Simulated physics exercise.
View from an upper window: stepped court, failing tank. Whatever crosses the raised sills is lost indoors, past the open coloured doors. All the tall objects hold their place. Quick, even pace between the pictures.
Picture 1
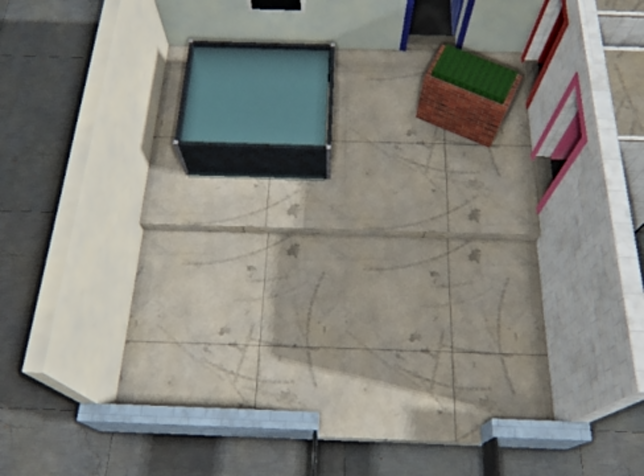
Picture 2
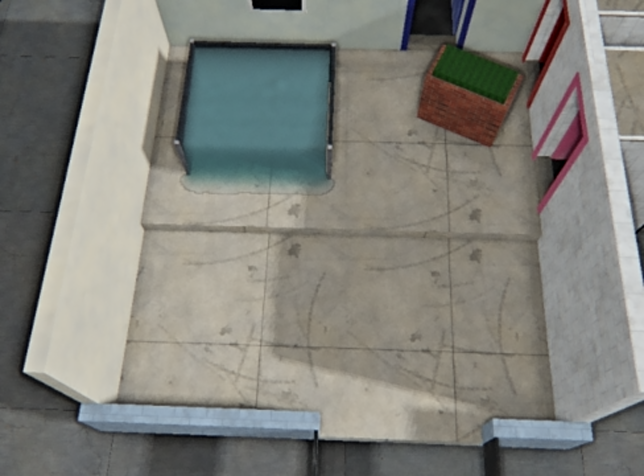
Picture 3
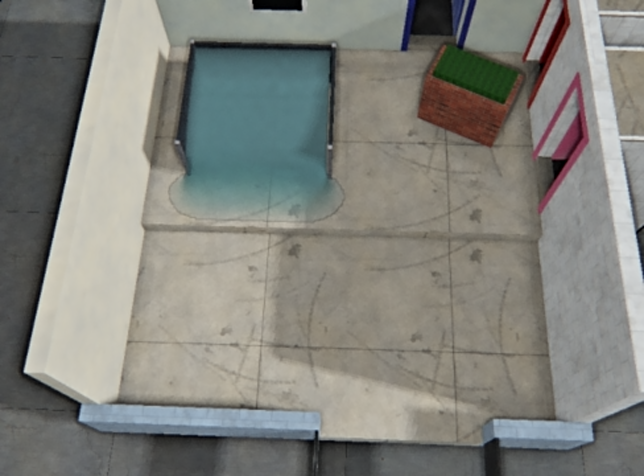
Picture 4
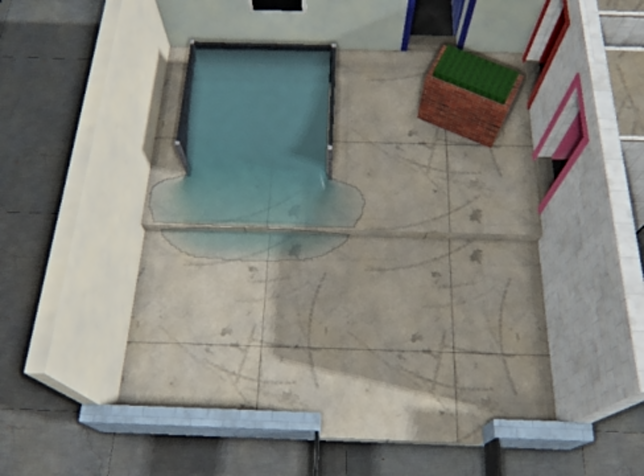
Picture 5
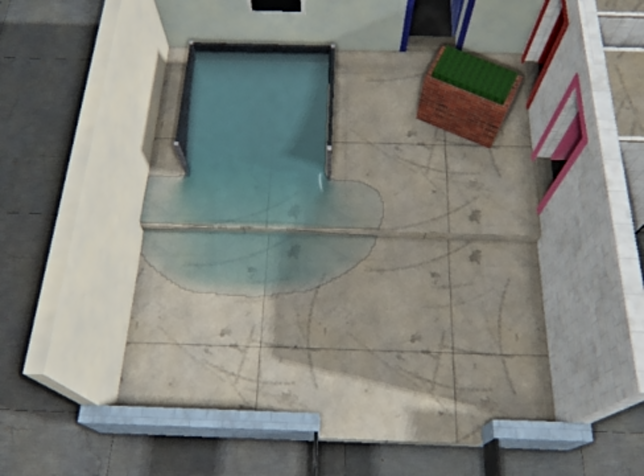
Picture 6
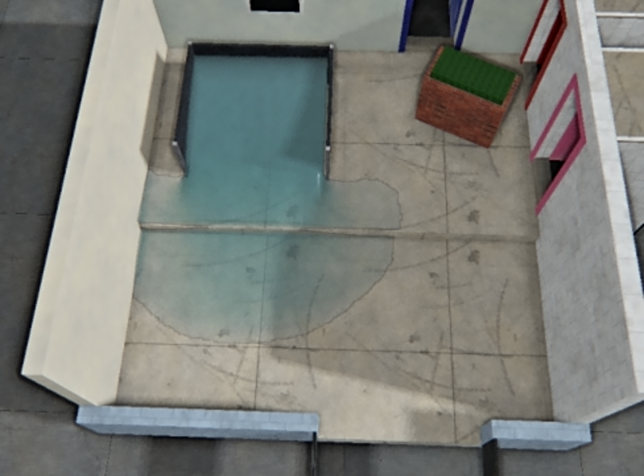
A tank of blue water opens at its front and water spreads across the courtyard floor.
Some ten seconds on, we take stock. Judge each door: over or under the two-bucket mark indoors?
My call: Pink door, under; blue door, under; red door, under.
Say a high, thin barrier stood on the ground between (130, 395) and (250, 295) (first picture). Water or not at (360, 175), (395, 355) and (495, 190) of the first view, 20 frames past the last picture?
Outcome per location, in sequence: Unsoaked, soaking, unsoaked.
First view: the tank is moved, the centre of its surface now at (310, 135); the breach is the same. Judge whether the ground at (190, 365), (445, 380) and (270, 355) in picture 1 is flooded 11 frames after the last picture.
Taking them in the order asked: Inundated, then inundated, then inundated.
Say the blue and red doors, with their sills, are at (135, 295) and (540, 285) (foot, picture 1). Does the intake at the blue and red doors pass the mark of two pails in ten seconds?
So the blue door goes beyond the limit; as for the red door, it goes beyond the limit.
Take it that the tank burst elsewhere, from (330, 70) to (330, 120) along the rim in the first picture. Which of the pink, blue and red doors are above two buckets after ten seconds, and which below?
Well, the pink door overshoots, the blue door overshoots, and the red door overshoots.
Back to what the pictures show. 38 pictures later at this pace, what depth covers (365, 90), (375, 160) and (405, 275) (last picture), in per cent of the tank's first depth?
About 0 per cent, then 0 per cent, then 12 per cent.
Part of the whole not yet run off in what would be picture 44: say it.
My figure: Some 80 per cent.
A moment on, water covers 45 % of the floor; the pink door not reached, the blue door not reached, the red door not reached.
Next, water covers 55 % of the floor; the pink door not reached, the blue door not reached, the red door not reached.
Then, water covers 55 % of the floor; the pink door not reached, the blue door not reached, the red door not reached.
Later, water covers 65 % of the floor; the pink door wet at the sill, nothing in, the blue door not reached, the red door not reached.
In the end, water covers 60 % of the floor; the pink door wet at the sill, nothing in, the blue door not reached, the red door not reached.
